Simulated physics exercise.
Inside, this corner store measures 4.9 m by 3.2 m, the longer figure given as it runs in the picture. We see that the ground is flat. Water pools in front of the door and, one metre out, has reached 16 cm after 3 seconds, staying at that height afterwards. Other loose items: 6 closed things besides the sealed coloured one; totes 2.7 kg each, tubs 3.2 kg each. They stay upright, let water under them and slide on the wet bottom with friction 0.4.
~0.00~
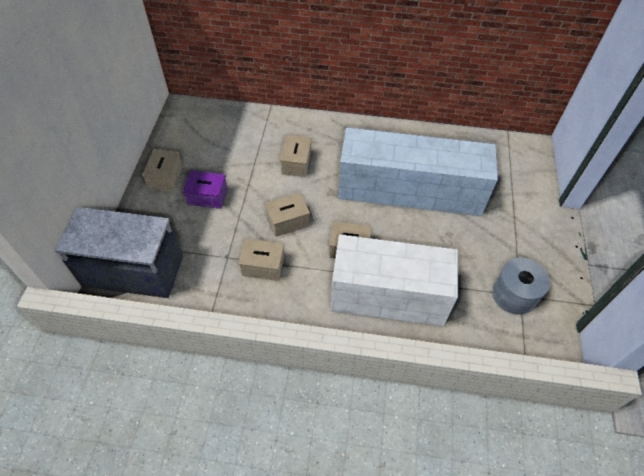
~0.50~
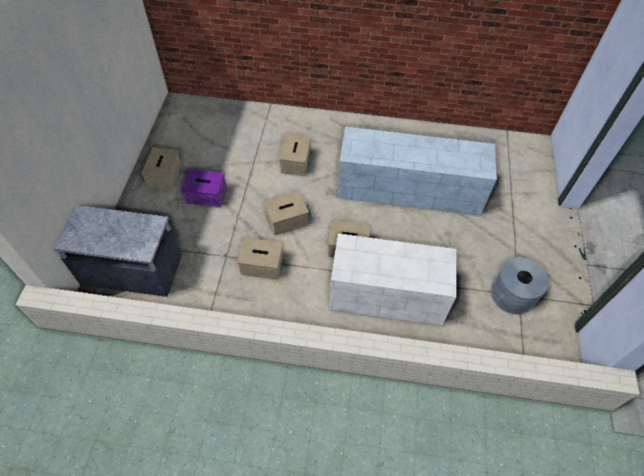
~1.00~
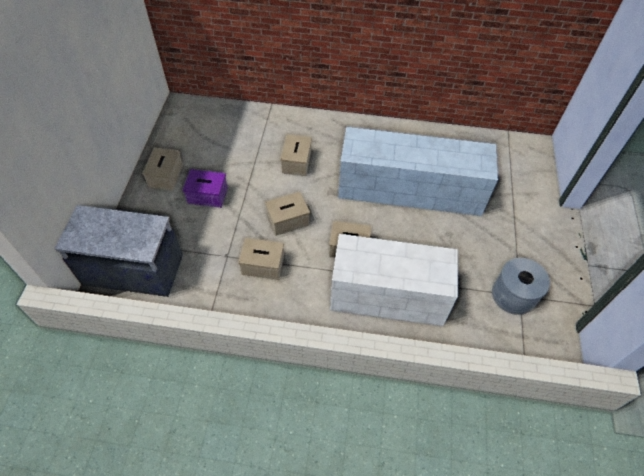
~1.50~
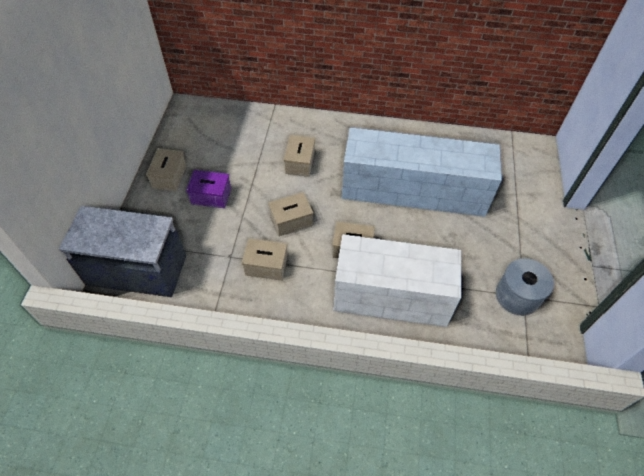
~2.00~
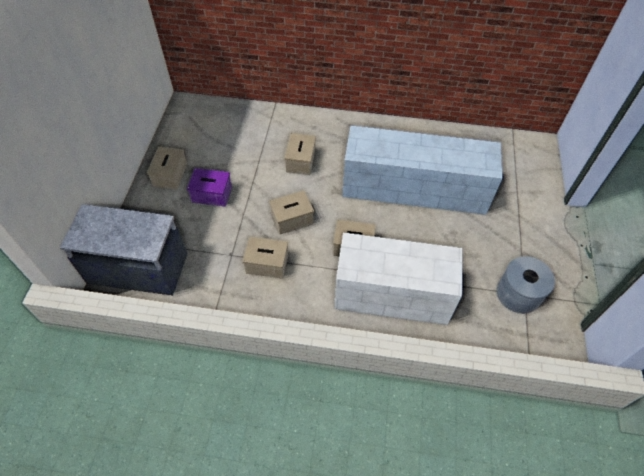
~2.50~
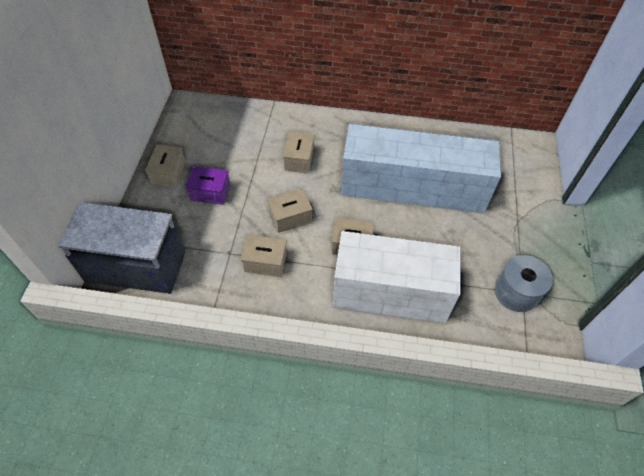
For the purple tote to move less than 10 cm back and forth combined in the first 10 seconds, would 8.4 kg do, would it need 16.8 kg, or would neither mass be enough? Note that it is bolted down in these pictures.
It needs 16.8 kg.
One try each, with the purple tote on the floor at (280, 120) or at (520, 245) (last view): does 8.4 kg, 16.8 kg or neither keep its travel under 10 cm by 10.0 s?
Taking the two spots in turn, only the heavier keeps it, then neither keeps it.
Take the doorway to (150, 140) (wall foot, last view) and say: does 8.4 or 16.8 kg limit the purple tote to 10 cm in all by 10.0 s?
In that setup just the second mass works.
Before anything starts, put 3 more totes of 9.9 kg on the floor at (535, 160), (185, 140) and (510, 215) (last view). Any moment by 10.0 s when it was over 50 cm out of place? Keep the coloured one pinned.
Taking them in turn, the first is inside the line, the second inside the line and the third inside the line.
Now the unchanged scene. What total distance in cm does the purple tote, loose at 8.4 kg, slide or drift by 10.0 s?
Total path: Approx. 50 cm.
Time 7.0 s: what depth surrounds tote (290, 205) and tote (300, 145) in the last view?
5 and 1 cm.
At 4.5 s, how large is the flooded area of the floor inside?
5.5 m2.
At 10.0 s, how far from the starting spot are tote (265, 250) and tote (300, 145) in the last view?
First 100 cm, then 30 cm.
After 3.5 s the purple tote would be 0 cm from its start with 8.4 kg and 0 cm from its start with 16.8 kg; 0 cm of water round it then.
After 4.5 s the purple tote would be 0 cm from its start with 8.4 kg and 0 cm from its start with 16.8 kg; 0 cm of water round it then.
After 7.0 s the purple tote would be 8 cm from its start with 8.4 kg and 0 cm from its start with 16.8 kg; 4 cm of water round it then.
After 10.0 s the purple tote would be 50 cm from its start with 8.4 kg and 0 cm from its start with 16.8 kg; 7 cm of water round it then.
